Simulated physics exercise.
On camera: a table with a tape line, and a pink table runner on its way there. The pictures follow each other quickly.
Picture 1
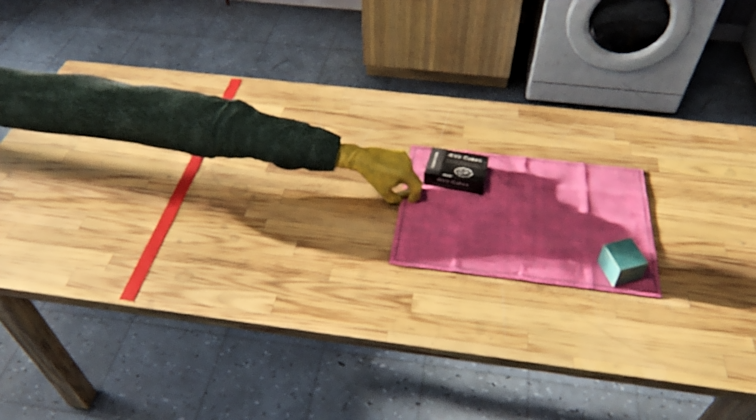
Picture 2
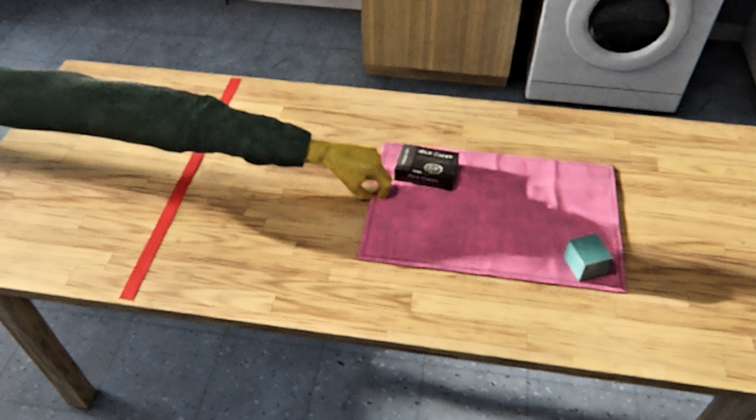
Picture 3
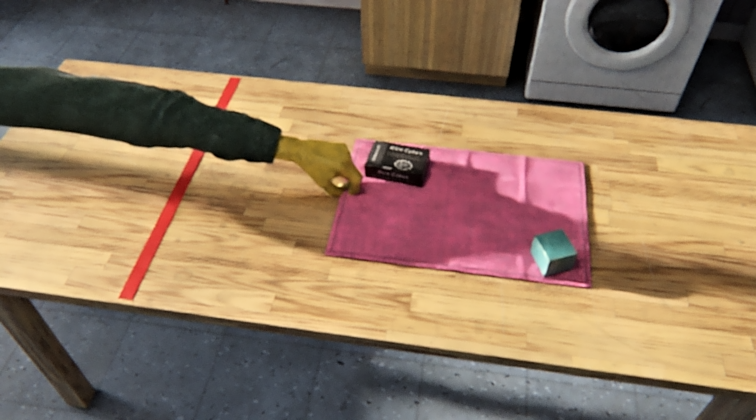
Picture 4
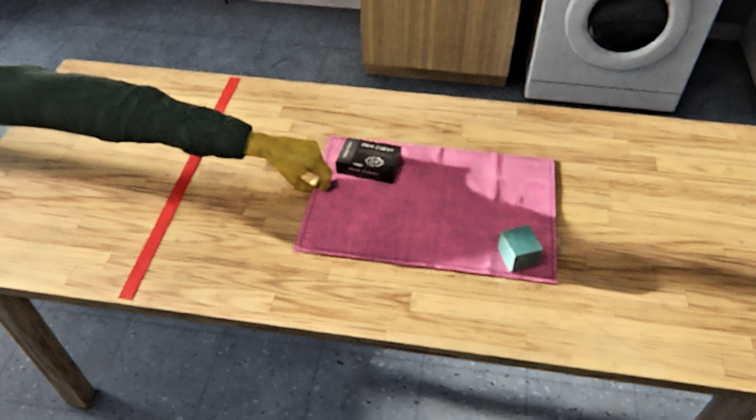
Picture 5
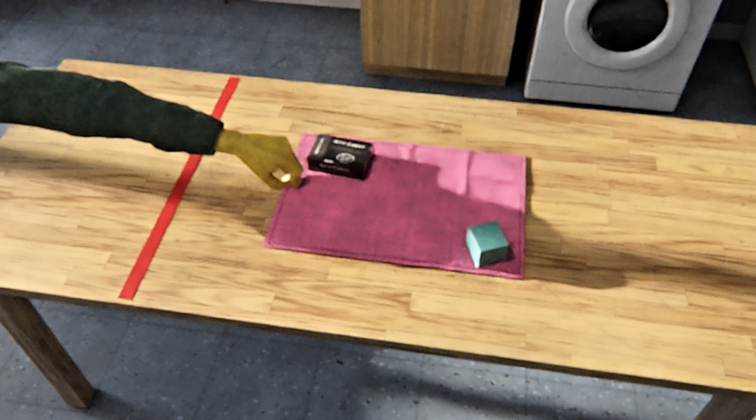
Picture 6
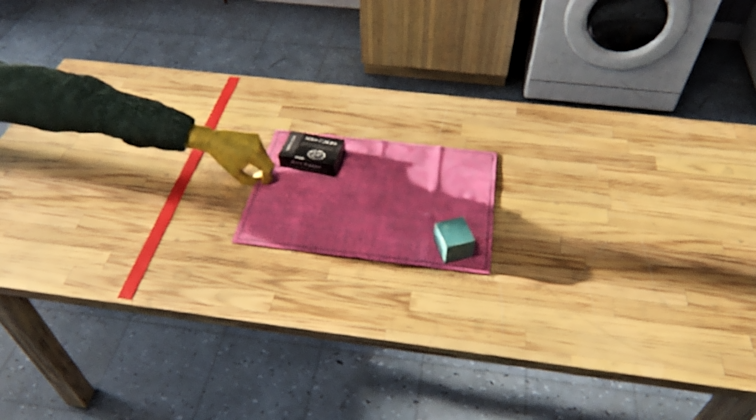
On a wooden table with a strip of red tape across its left side, a gloved hand in a dark green sleeve grips the left edge of a pink cloth. The hand pulls the cloth steadily left toward the tape, and the black packet and turquoise block ride along on it.
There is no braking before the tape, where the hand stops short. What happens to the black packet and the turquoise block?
As it turns out, the black packet slides clear of the cloth; the turquoise block keeps its seat.
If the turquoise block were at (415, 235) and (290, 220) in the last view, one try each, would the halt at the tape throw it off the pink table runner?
First try: It stays on; second try: It slides off.
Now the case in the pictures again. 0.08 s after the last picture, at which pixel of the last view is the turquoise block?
Near (403, 234).
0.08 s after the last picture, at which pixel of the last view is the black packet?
Near (268, 148).
Then, 0.08 s after the last picture, hem short of the tape; black packet on the cloth near (268, 148); turquoise block on the cloth near (402, 234).
Then, 0.19 s after the last picture, hem at the tape; black packet on the cloth near (213, 142); turquoise block on the cloth near (337, 226).
At rest, hem at the tape; black packet ahead of the hem near (118, 133); turquoise block on the cloth near (239, 214). The black packet leaves the cloth and the turquoise block stays on the cloth.
